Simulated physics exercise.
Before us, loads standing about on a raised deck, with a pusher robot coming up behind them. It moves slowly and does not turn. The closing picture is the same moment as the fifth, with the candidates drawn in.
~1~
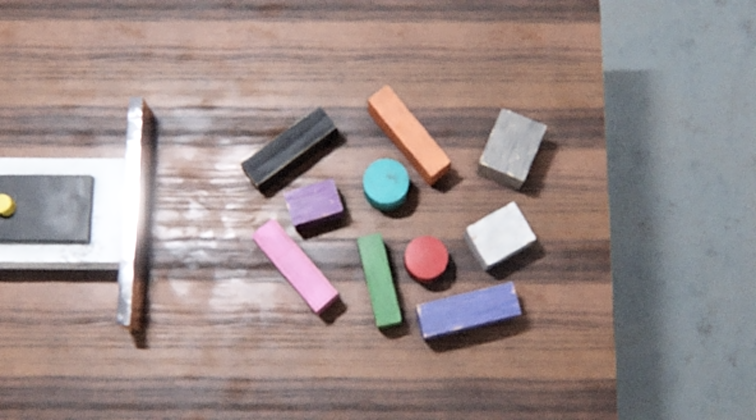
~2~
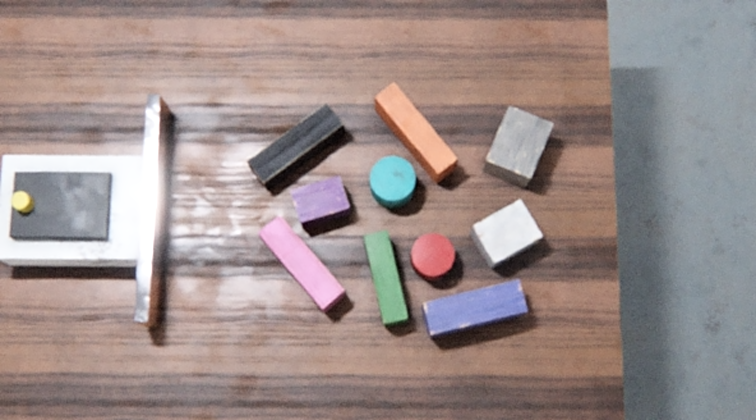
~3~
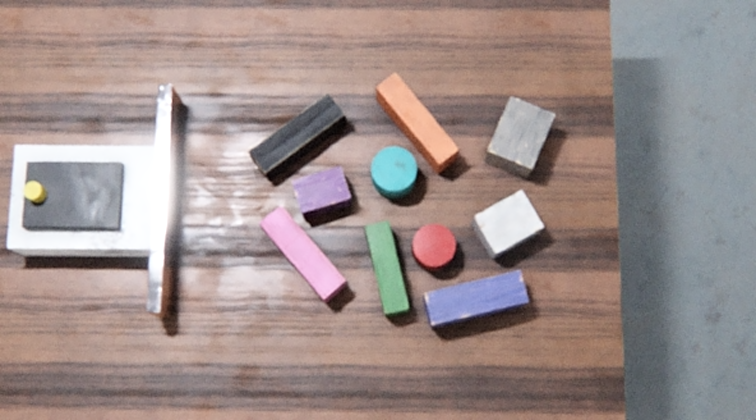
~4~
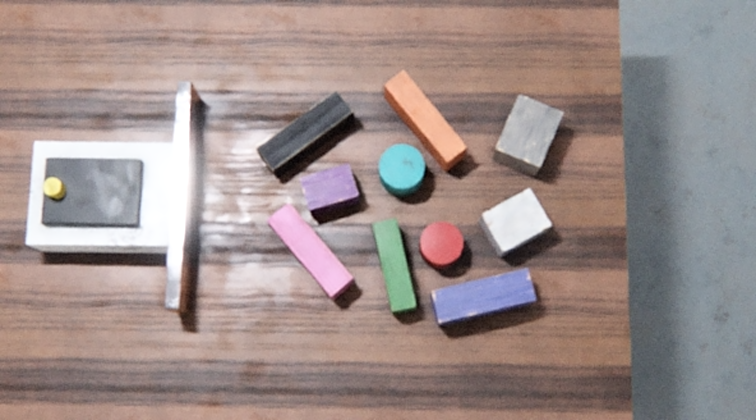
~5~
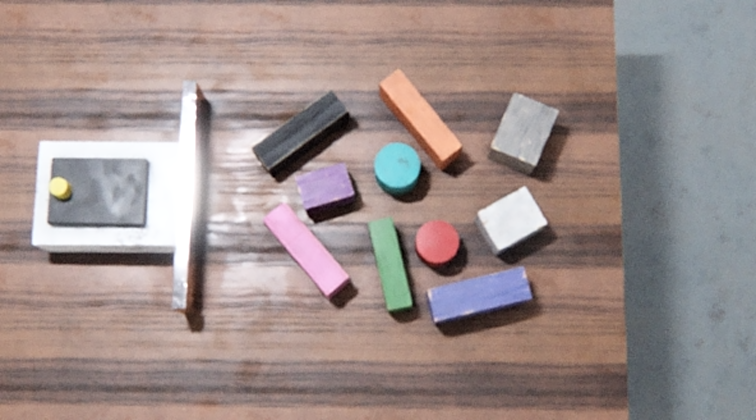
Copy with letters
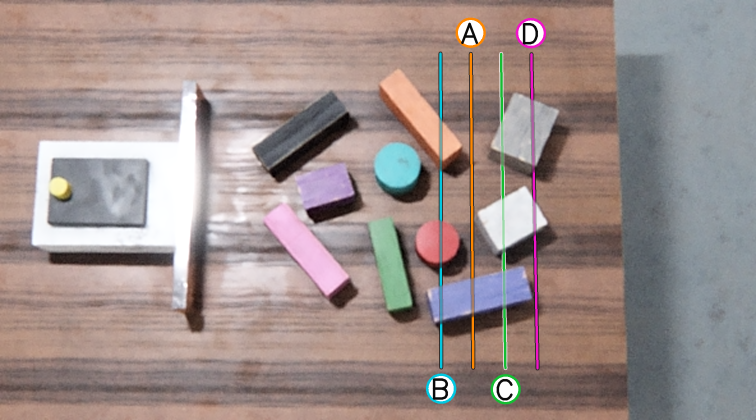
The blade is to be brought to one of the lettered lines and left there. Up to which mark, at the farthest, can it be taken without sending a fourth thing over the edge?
The farthest such stop is D.
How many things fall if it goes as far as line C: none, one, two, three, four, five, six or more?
In all, none.
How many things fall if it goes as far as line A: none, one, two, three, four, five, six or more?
By then, none.
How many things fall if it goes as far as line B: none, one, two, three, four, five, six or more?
The count is none.
On the marked copy, A at (472, 206); B at (441, 206); C at (503, 206); D at (534, 207).
With D. Early on, robot (232, 192); black stick (355, 116); pink stick (342, 268).
Further on, robot (360, 193); grey crate (566, 135); blue bar (548, 302).
At the end, robot (456, 194); grey crate over the edge; blue bar over the edge; two fallen.
As for the rest, A is within the limit but short; B is within the limit but short; C is within the limit but short.
